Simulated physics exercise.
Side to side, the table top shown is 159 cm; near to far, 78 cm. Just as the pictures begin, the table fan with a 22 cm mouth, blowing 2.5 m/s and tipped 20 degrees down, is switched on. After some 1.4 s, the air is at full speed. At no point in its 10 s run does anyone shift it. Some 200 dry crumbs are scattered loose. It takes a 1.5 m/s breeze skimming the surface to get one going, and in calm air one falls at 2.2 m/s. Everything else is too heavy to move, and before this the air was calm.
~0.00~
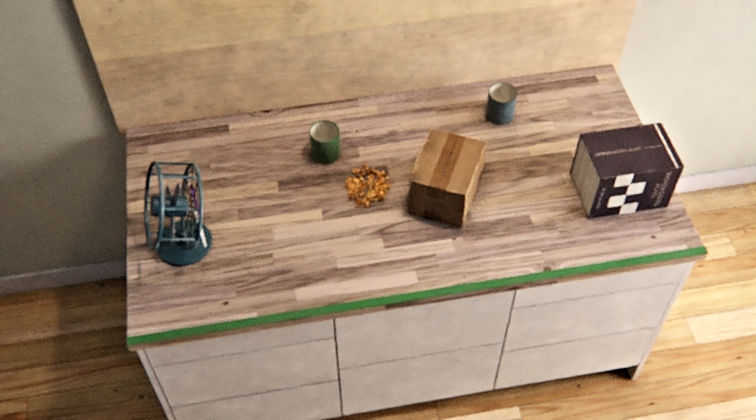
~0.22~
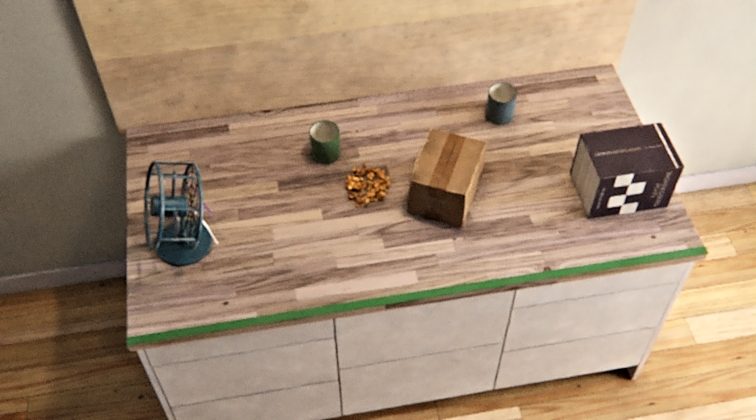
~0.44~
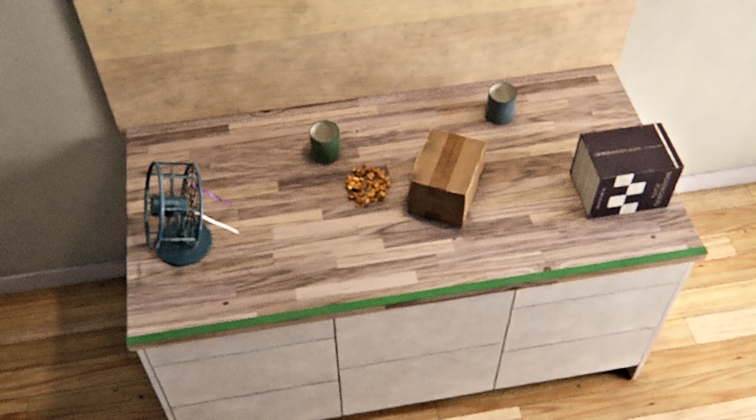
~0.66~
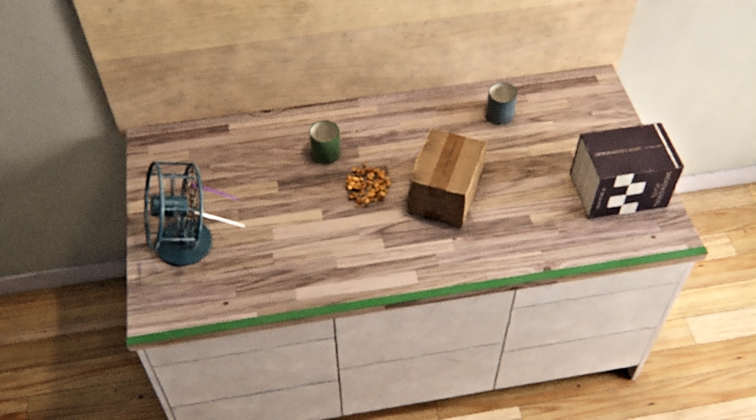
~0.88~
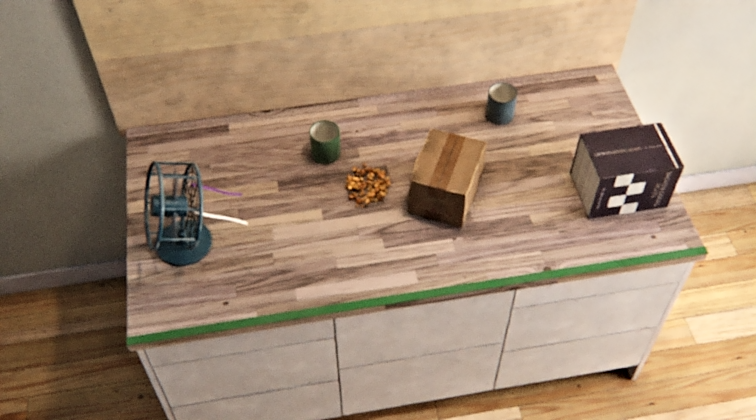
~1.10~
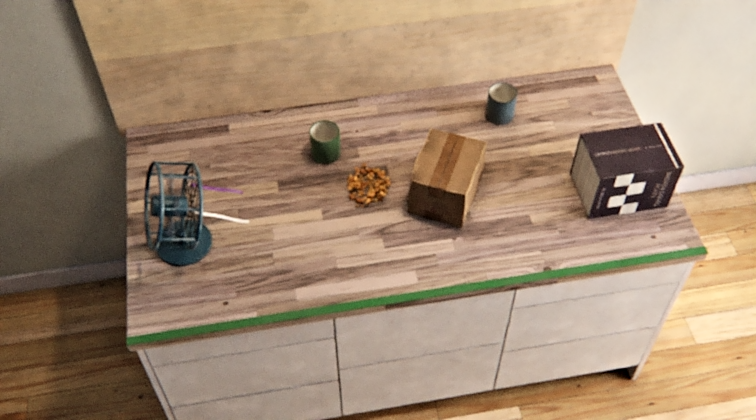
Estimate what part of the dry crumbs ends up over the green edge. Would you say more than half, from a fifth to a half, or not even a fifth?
I would say not even a fifth.
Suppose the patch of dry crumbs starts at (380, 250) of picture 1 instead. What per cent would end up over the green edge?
Share at the end: About 100 %.
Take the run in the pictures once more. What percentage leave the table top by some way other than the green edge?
70 per cent.
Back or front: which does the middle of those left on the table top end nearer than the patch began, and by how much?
The middle ends up nearer the back side, around 30 cm off.
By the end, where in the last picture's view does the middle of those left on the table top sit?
Look near pixel (491, 102) of the last view.
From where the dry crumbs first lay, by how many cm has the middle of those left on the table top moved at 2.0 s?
Centre offset: Approx. 70 cm.
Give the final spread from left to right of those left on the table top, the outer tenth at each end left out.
60 cm, give or take.
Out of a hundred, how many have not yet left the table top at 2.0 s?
Reading: About 100 %.
After 2.0 s, 100 % are on the move or not yet settled, 0 % are over the green edge; the middle of those still in play is near (526, 77).
After 3.2 s, 36 % are on the move or not yet settled, 0 % are over the green edge; the middle of those still in play is near (470, 103).
After 5.5 s, 27 % are on the move or not yet settled, 0 % are over the green edge; the middle of those still in play is near (490, 102).
After 10.0 s, at the end, 0 % are over the green edge; the middle of those still in play is near (491, 102).
